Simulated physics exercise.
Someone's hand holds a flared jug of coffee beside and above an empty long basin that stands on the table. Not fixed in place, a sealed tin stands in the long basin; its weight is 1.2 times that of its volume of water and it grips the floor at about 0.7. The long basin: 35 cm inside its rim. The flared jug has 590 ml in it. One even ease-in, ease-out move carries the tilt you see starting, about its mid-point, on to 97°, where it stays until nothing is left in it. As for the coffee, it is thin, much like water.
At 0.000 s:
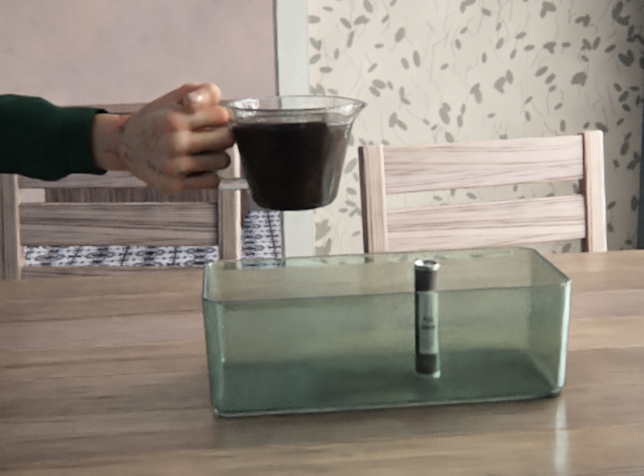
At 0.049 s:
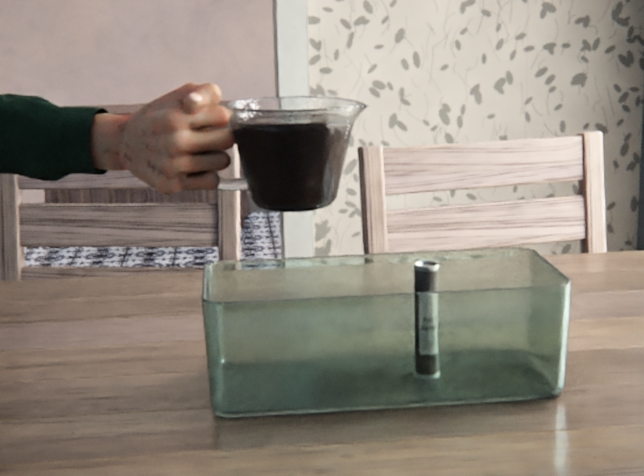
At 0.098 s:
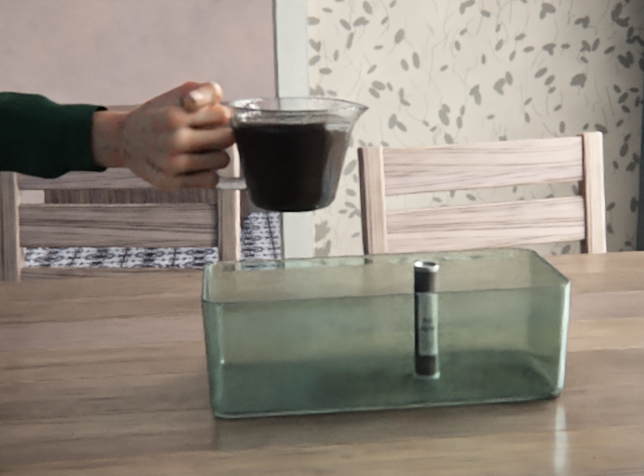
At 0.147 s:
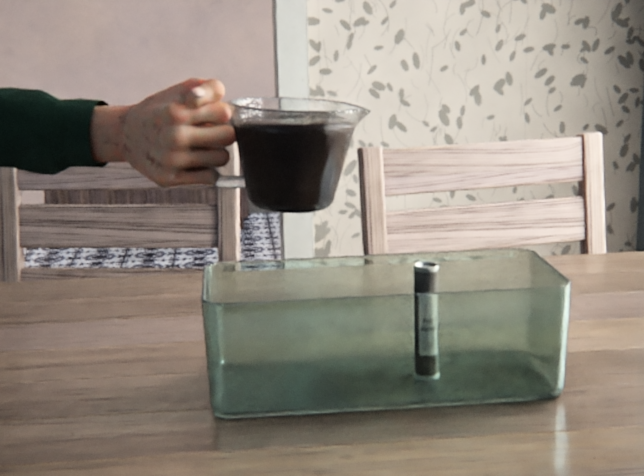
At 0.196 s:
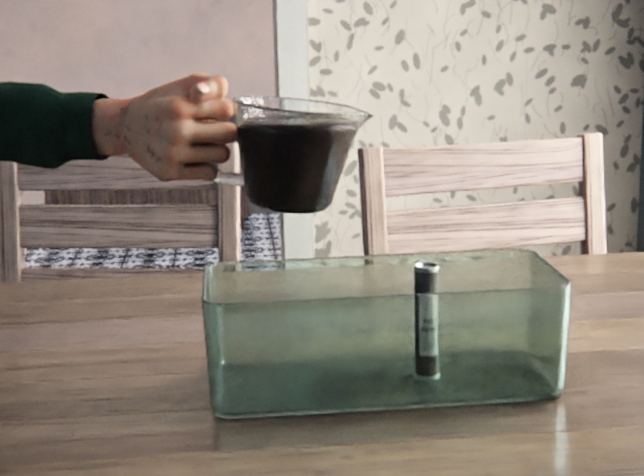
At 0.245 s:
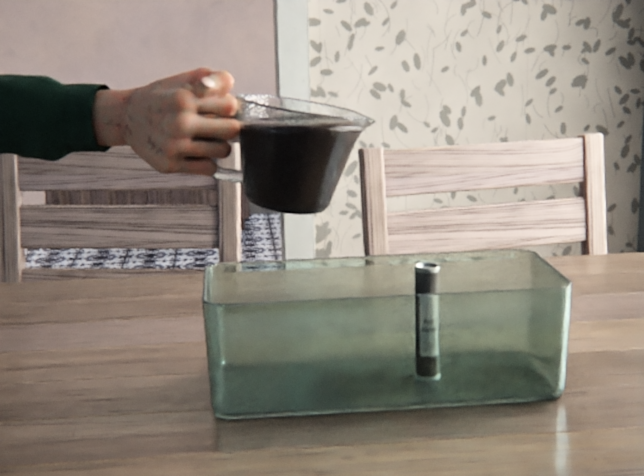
A hand slowly tilts a jug of dark liquid slightly rightward above a long basin.
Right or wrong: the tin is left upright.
Wrong.
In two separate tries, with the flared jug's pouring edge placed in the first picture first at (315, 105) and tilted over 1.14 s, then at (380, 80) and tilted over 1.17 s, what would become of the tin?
The tin stays vertical the first time and overturns the second time.
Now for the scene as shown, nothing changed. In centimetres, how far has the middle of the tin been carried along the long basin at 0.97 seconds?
1 cm, roughly.
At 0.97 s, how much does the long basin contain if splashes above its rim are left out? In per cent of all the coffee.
About 74 per cent.
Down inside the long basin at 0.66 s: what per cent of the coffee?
Near 10 in a hundred.
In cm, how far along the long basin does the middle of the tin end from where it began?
Roughly 6.5 cm.
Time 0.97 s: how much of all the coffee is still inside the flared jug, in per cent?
14 %.
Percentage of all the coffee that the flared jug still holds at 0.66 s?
Around 68 percent.
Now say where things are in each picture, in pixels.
Tilt 0°; pouring edge (368, 102); surface from (233, 119) to (351, 116); the long basin's rim runs from (205, 283) to (552, 266); the tin's top is at (426, 269), in the first picture.
Tilt 0°; pouring edge (368, 104); surface from (233, 120) to (351, 117), in the second picture.
Tilt 2°; pouring edge (369, 106); surface from (234, 121) to (351, 118), in the third picture.
Tilt 4°; pouring edge (371, 109); surface from (236, 121) to (352, 119), in the fourth picture.
Tilt 7°; pouring edge (373, 114); surface from (239, 121) to (356, 120), in the fifth picture.
Tilt 11°; pouring edge (376, 119); surface from (241, 123) to (361, 122), in the sixth picture.
By 0.66 s the tilt is 61° and 67 per cent is still to pour; the tin stands where it began.
By 0.97 s the tilt is 92° and 14 per cent is still to pour; the tin leans 6°.
By 1.29 s the tilt is 97° and 0 per cent is still to pour; the tin lies on its side.
By 1.64 s the tilt is 97° and 0 per cent is still to pour; the tin lies on its side.
At rest the tin lies on its side.
